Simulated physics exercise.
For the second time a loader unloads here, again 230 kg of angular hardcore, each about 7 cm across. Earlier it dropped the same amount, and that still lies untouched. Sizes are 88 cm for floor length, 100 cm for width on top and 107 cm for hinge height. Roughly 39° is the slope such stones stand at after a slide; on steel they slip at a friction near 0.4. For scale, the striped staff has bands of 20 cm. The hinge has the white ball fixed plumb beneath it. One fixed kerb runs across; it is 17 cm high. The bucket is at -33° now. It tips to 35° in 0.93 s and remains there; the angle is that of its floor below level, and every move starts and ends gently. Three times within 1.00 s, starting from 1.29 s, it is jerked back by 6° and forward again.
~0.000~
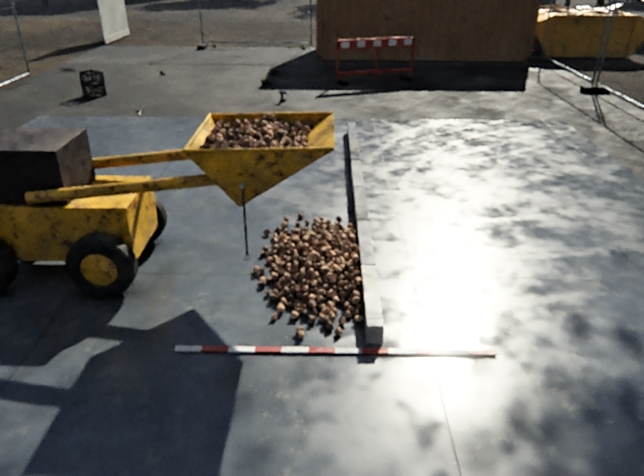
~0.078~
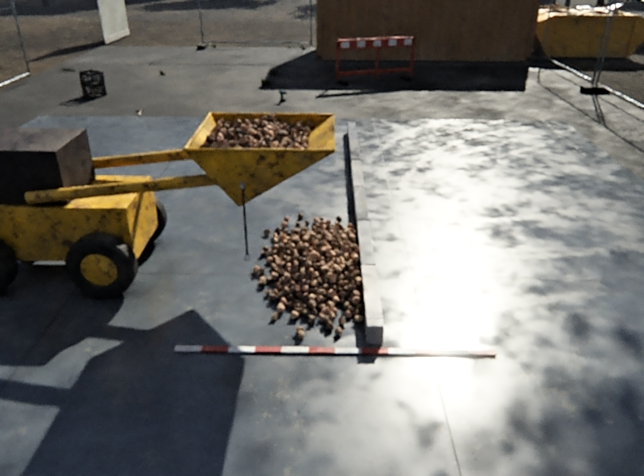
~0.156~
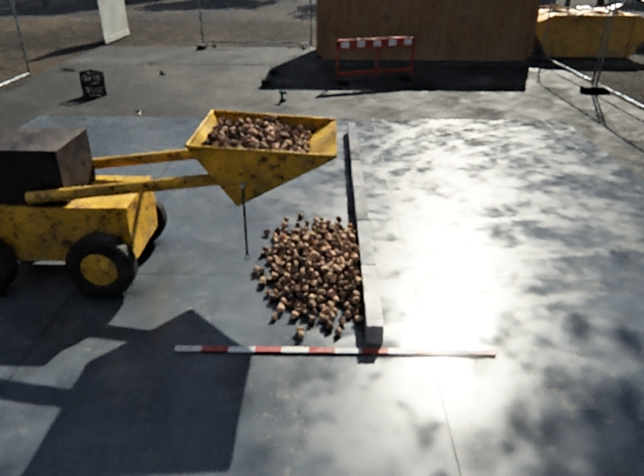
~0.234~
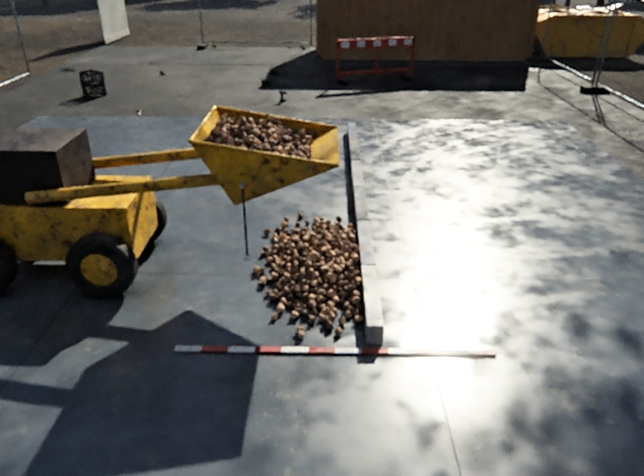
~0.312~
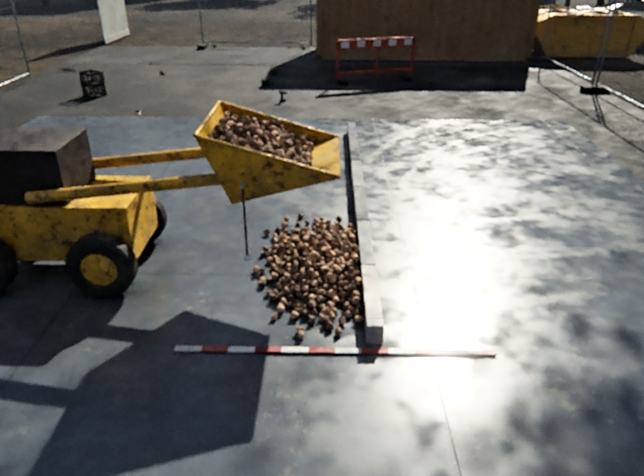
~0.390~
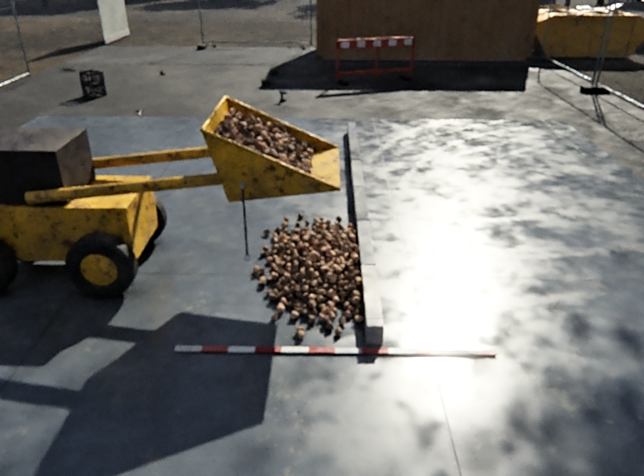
At the start, a yellow loader on the left holds a raised bucket full of brown stones above a stone pile beside a low kerb. The bucket then gradually rotates, its right lip lowering and its back rising, while the stones inside shift slightly and the pile below stays still.
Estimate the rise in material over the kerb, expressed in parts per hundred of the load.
Close to 31 parts in a hundred.
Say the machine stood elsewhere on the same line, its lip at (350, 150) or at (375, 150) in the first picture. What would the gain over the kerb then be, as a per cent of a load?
The first would add some 45 per cent and the second some 90 per cent.
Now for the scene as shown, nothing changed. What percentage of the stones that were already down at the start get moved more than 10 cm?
The answer is about 0 per cent.
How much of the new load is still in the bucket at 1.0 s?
It keeps some 95 percent of its load.
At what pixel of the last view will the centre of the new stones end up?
I'd put their centre close to (354, 252).
After 0.7 s the floor is at 25°; in per cent of one load, 100 in the bucket, 100 on this side of the kerb; the foremost stones are at (355, 251).
After 1.0 s the floor is at 35°; in per cent of one load, 94 in the bucket, 106 on this side of the kerb; the foremost stones are at (355, 251).
After 2.7 s the floor is at 35°; in per cent of one load, 0 in the bucket, 169 on this side of the kerb, 31 over the kerb; the foremost stones are at (466, 266).
After 5.2 s the floor is at 35°; in per cent of one load, 0 in the bucket, 169 on this side of the kerb, 31 over the kerb; the foremost stones are at (466, 266). Net gain over the kerb, 31.
